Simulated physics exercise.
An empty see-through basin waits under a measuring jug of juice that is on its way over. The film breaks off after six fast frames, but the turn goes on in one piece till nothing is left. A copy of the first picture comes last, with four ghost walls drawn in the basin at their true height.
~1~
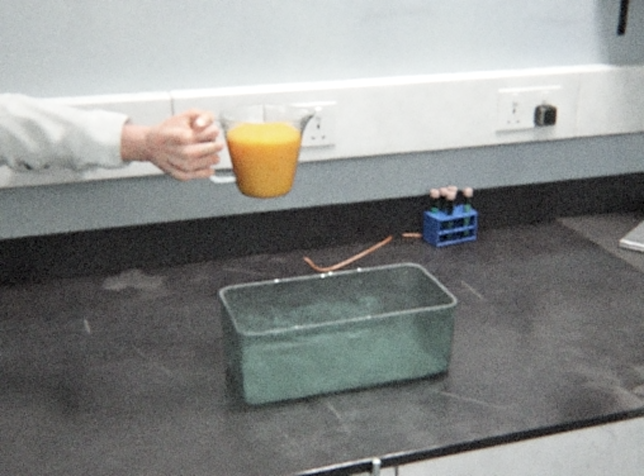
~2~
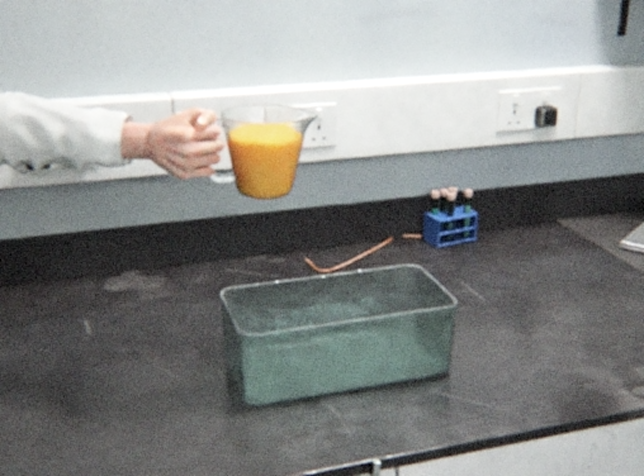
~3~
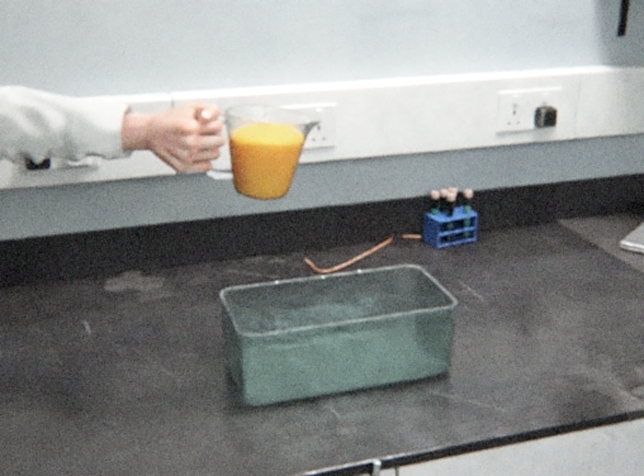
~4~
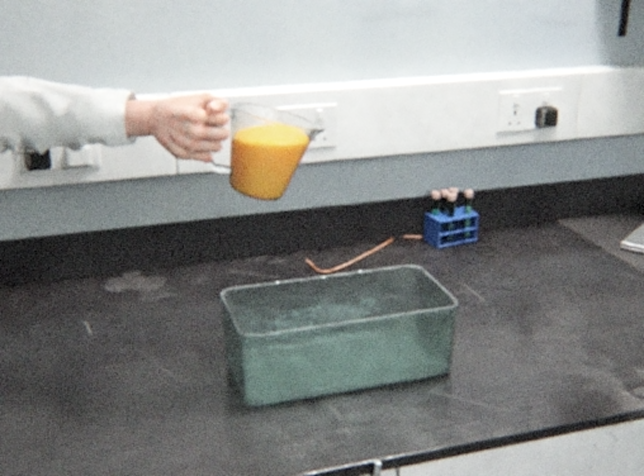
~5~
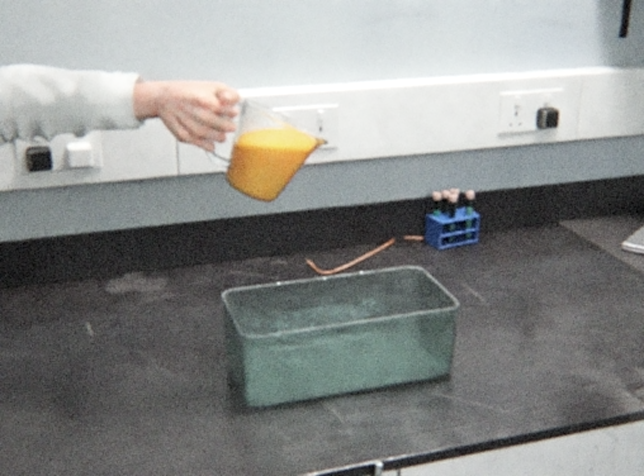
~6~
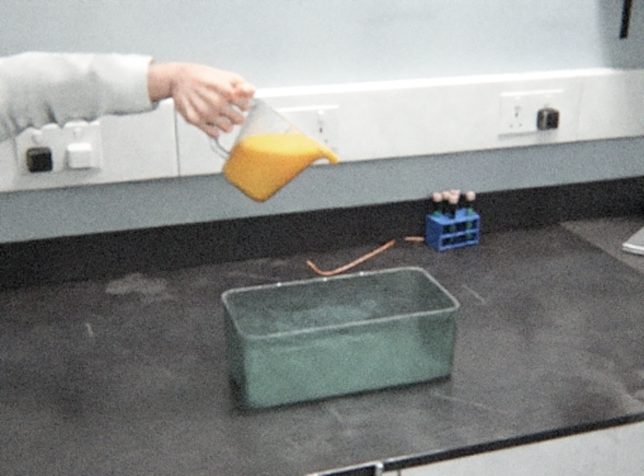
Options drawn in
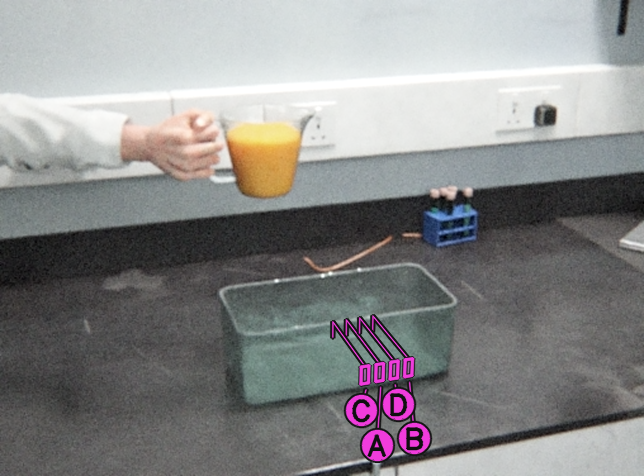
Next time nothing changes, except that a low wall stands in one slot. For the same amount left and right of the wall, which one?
The answer is slot A.
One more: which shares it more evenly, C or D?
It is C.
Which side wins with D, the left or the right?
More ends on the left.
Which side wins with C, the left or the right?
More ends on the right.
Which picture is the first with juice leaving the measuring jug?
In picture 6.
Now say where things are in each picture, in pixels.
Upright, lip at (315, 112); basin from (242, 402) to (449, 367); nothing has left yet.
Upright, lip at (316, 114); nothing has left yet.
Tipped about 7°, lip at (319, 120); nothing has left yet.
Tipped about 16°, lip at (323, 128); nothing has left yet.
Tipped about 28°, lip at (327, 141); nothing has left yet.
Tipped about 41°, lip at (328, 157); juice is over the lip, down to (328, 157).
On the marked copy, A at (380, 386); B at (409, 382); C at (366, 389); D at (395, 384).
With A, about 54 % ends left of the wall and 42 % right of it; 4 % is lost outside.
With B, about 80 % ends left of the wall and 11 % right of it; 9 % is lost outside.
With C, about 26 % ends left of the wall and 69 % right of it; 5 % is lost outside.
With D, about 76 % ends left of the wall and 15 % right of it; 9 % is lost outside.
